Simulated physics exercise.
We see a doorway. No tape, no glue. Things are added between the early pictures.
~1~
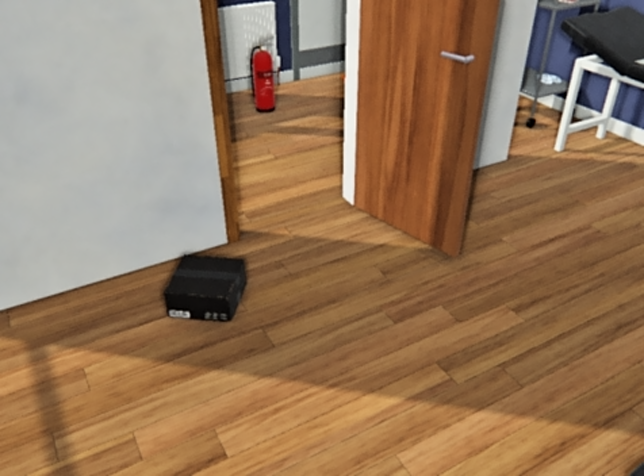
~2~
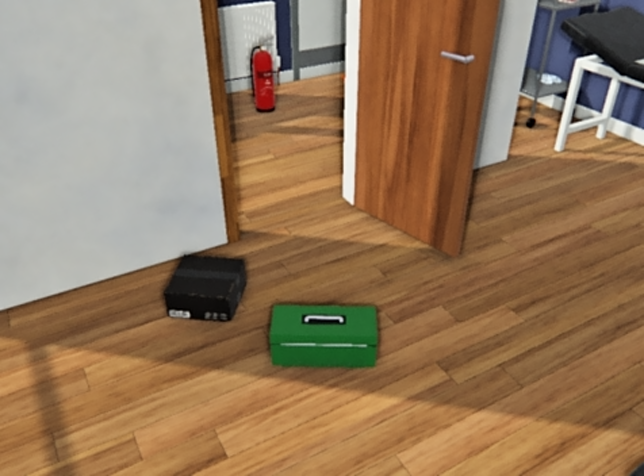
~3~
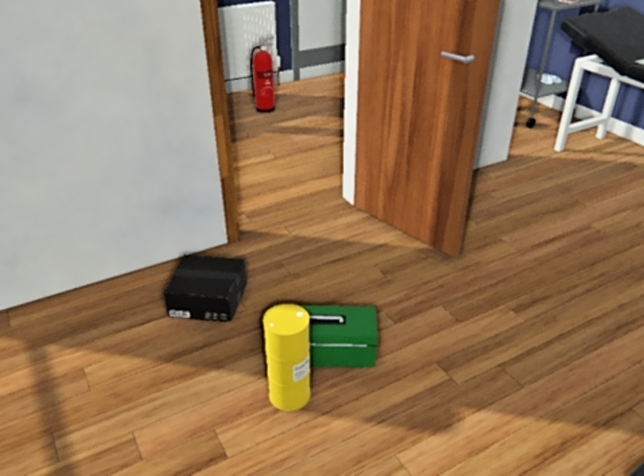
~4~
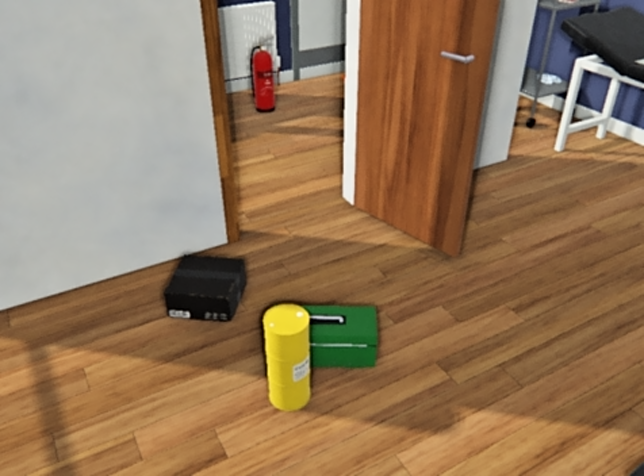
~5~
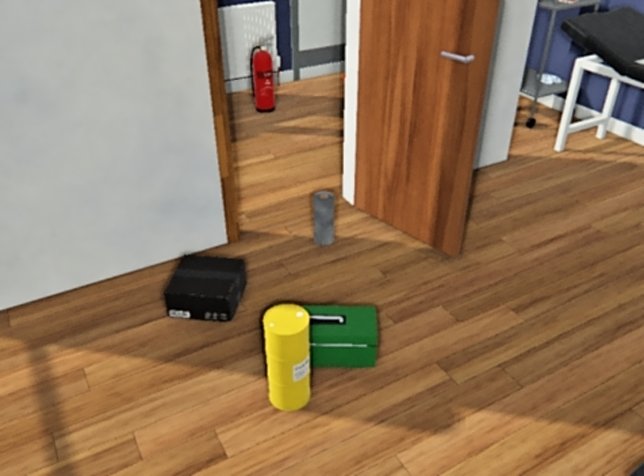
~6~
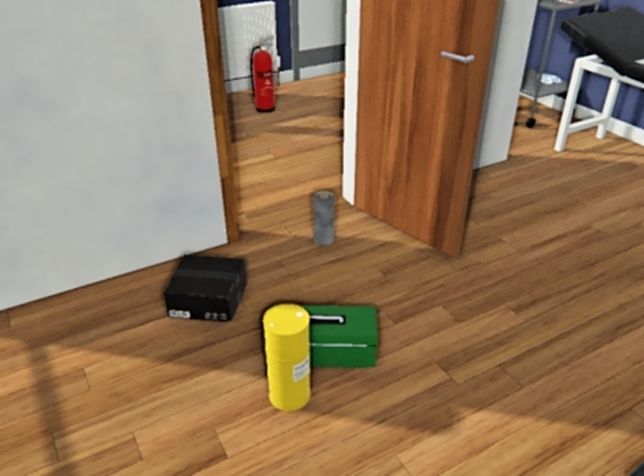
Nothing moves by the open door as a toolbox, yellow canister and grey roll appear.
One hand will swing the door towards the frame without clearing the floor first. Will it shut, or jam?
In the end the door reaches the frame.
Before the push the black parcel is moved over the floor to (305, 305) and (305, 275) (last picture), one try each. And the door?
In the first case it reaches the frame; in the second case it is blocked.
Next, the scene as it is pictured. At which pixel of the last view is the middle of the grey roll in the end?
Near (258, 199).
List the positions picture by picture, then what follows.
The first frame shows door wide open and still.
The second frame shows door wide open and still; black parcel (207, 287).
The third frame shows door wide open and still; green toolbox (324, 336); black parcel (207, 287).
The fourth frame shows door wide open and still; yellow canister (288, 359); green toolbox (324, 336).
The fifth frame shows door wide open and still; black parcel (207, 287); yellow canister (288, 359).
The sixth frame shows door wide open and still; grey roll (324, 219); green toolbox (324, 336).
Then, 0.70 s later than the last frame, door at 65°.
Then, 1.10 s later than the last frame, door at 31°; grey roll moved about its own width near (309, 216).
Then, 1.40 s later than the last frame, door at 5°; grey roll moved well along near (282, 204).
Then, 1.80 s later than the last frame, door at 0°; grey roll tilted by 41° near (267, 193).
When it is over, door at 0°; lying over on the floor, grey roll; the other 3 as before. End places, in pixels of the last picture, grey roll near (258, 199).
